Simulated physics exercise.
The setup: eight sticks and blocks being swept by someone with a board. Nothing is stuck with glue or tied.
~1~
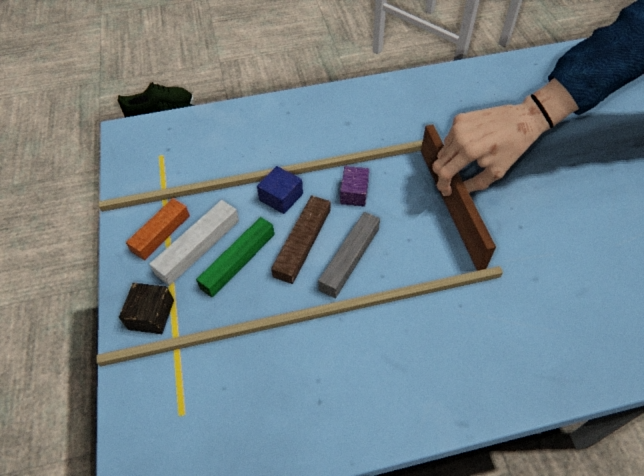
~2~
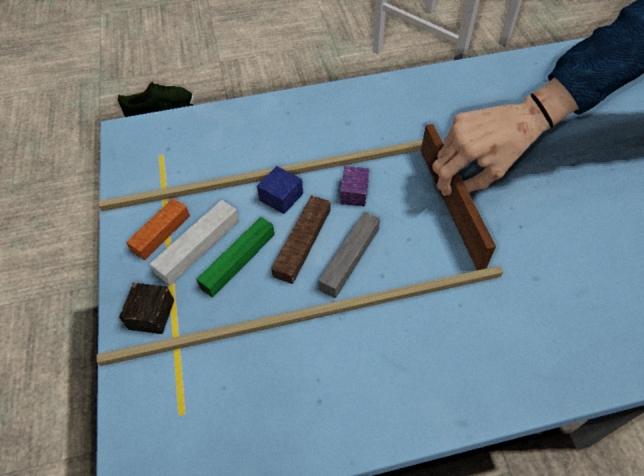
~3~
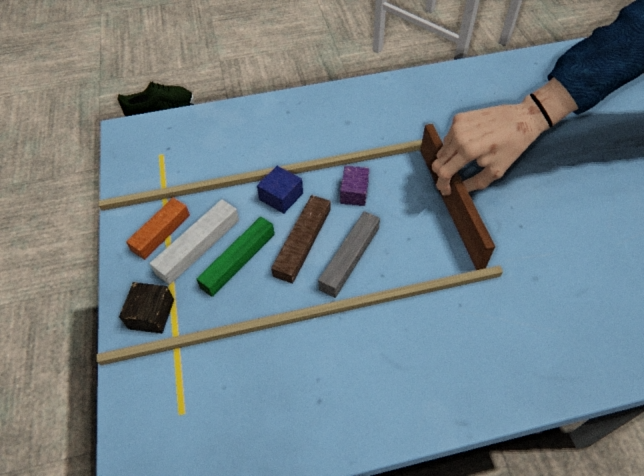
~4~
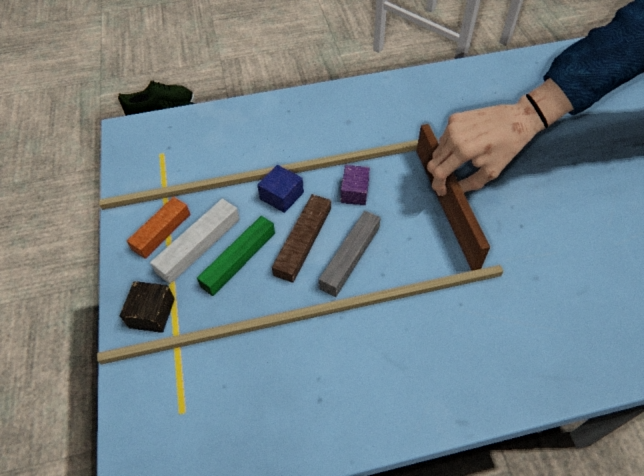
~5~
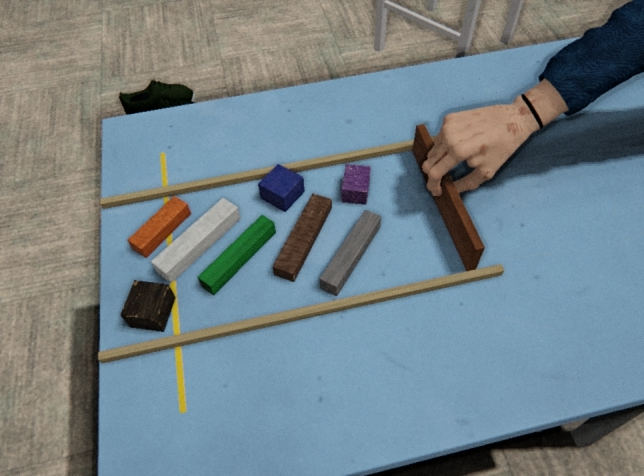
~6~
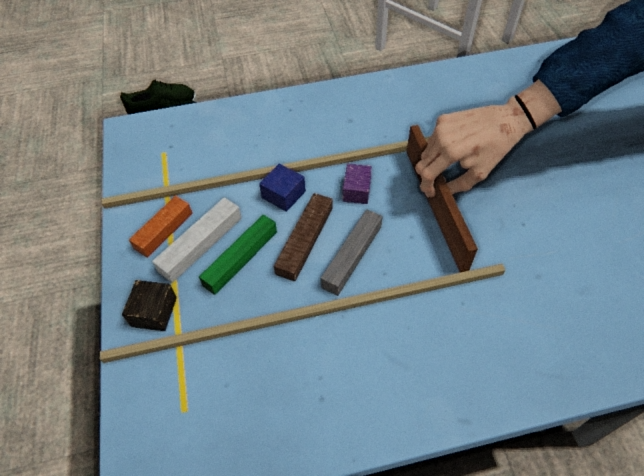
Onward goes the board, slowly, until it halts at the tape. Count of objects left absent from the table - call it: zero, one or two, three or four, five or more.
My call is three or four.
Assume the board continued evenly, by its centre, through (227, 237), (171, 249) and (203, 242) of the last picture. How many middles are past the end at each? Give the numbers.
Respectively 0, 3 and 0.
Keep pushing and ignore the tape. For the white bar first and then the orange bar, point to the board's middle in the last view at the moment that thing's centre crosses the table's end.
About (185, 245), and about (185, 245) for the other.
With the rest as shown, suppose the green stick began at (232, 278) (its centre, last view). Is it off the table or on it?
The green stick stays put.
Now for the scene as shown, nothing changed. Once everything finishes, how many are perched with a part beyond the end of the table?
I make it 0.
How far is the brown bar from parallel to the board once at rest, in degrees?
Near 5 degrees.
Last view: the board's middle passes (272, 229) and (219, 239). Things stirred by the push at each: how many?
Moved so far: 6, later 8.
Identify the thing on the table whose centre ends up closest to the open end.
The one in question is the green stick.
Soon after, none off yet; black block at rest near (150, 306); orange bar at rest near (162, 226); white bar at rest near (199, 239).
Then, none off yet; black block moving near (148, 309); orange bar at rest near (160, 226); white bar moved a little near (170, 248).
By the end, the number that fall off is three or four; fallen, white bar, orange bar and black block.
